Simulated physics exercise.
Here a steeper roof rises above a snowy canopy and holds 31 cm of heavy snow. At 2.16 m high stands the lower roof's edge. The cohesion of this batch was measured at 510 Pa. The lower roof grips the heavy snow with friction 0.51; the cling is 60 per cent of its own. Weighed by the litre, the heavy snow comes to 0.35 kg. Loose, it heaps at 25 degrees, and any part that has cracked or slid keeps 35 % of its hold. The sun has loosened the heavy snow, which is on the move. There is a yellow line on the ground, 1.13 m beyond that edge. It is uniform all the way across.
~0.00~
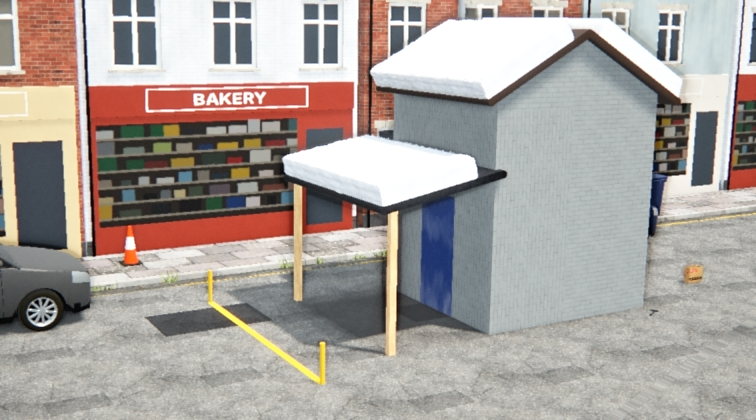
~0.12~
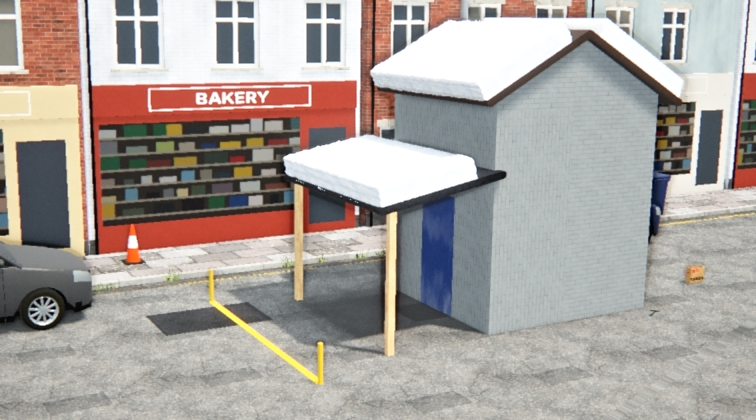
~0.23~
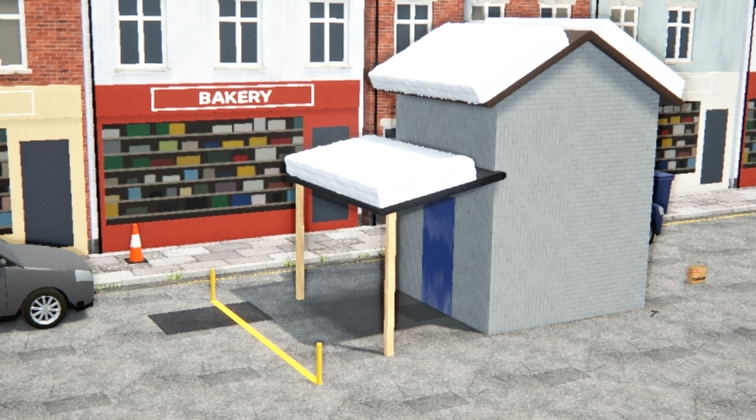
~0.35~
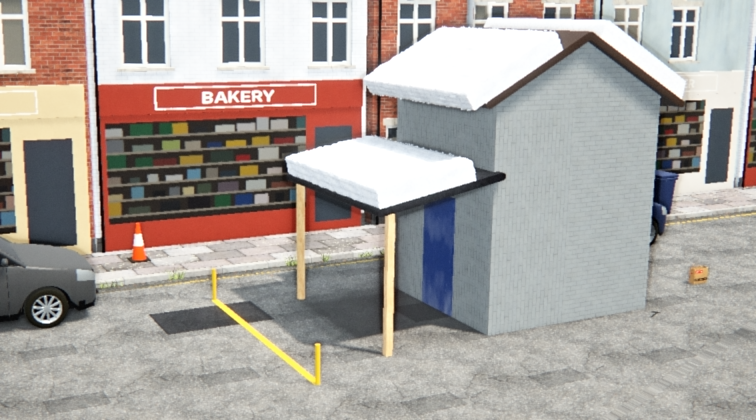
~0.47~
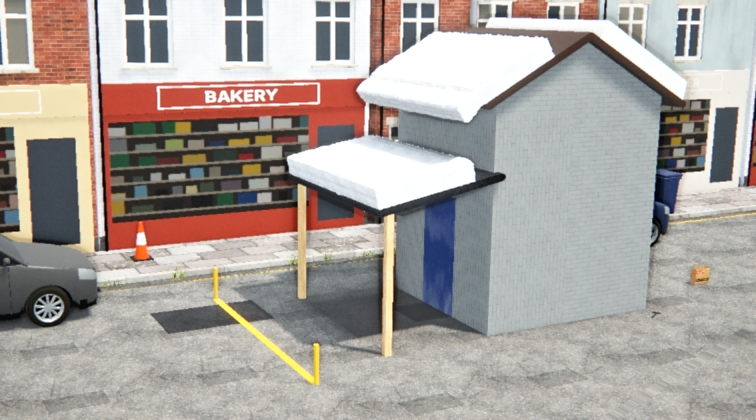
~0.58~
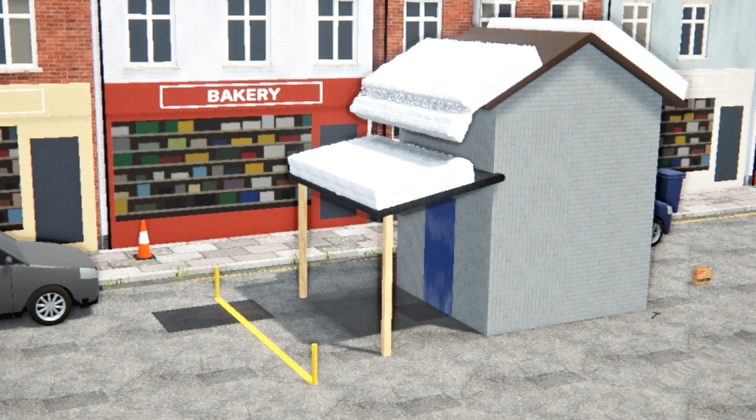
The thick snow on the small grey building's upper roof slid slowly down the left slope, uncovering brown roof near the ridge, then cracked across as its front edge pushed out above the snowy lower roof.
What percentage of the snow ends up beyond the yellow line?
About 30 %.
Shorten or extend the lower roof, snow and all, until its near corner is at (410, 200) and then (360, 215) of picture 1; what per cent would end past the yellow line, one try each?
Close to 35 % on the first try, close to 25 % on the next.
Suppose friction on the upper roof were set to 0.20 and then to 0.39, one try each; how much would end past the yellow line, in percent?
I'd expect around 20 percent, then around 1 percent.
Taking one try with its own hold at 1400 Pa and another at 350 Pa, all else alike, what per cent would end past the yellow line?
About 8 % first, about 35 % second.
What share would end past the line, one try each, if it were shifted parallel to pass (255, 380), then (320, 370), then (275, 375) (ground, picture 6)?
First try around 16 per cent, second around 40 per cent, third around 20 per cent.
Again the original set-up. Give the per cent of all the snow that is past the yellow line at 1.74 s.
Close to 10 per cent.
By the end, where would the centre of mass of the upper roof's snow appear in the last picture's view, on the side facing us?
Position: About (310, 314).
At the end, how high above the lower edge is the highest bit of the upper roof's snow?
0.7 m, give or take.
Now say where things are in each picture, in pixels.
Front end of the heavy snow at (487, 84), in the first picture.
Front end of the heavy snow at (485, 85), its middle shifted 2.7 cm, 1 % of it past the upper edge, in one piece, in the second picture.
Front end of the heavy snow at (480, 102), its middle shifted 10 cm, 6 % of it past the upper edge, in one piece, in the third picture.
Front end of the heavy snow at (474, 90), its middle shifted 23 cm, 13 % of it past the upper edge, in one piece, in the fourth picture.
Front end of the heavy snow at (464, 109), its middle shifted 42 cm, 24 % of it past the upper edge, cracking, in the fifth picture.
Front end of the heavy snow at (452, 128), its middle shifted 66 cm, 38 % of it past the upper edge, cracking, in the sixth picture.
By 1.11 s, none is below the lower edge and 0 % is past the line.
By 1.74 s, 37 % is below the lower edge and 9 % is past the line.
By 2.37 s, 52 % is below the lower edge and 30 % is past the line.
By 3.00 s, 52 % is below the lower edge and 30 % is past the line.
By 3.20 s, at the end, 52 % is below the lower edge and 30 % is past the line.
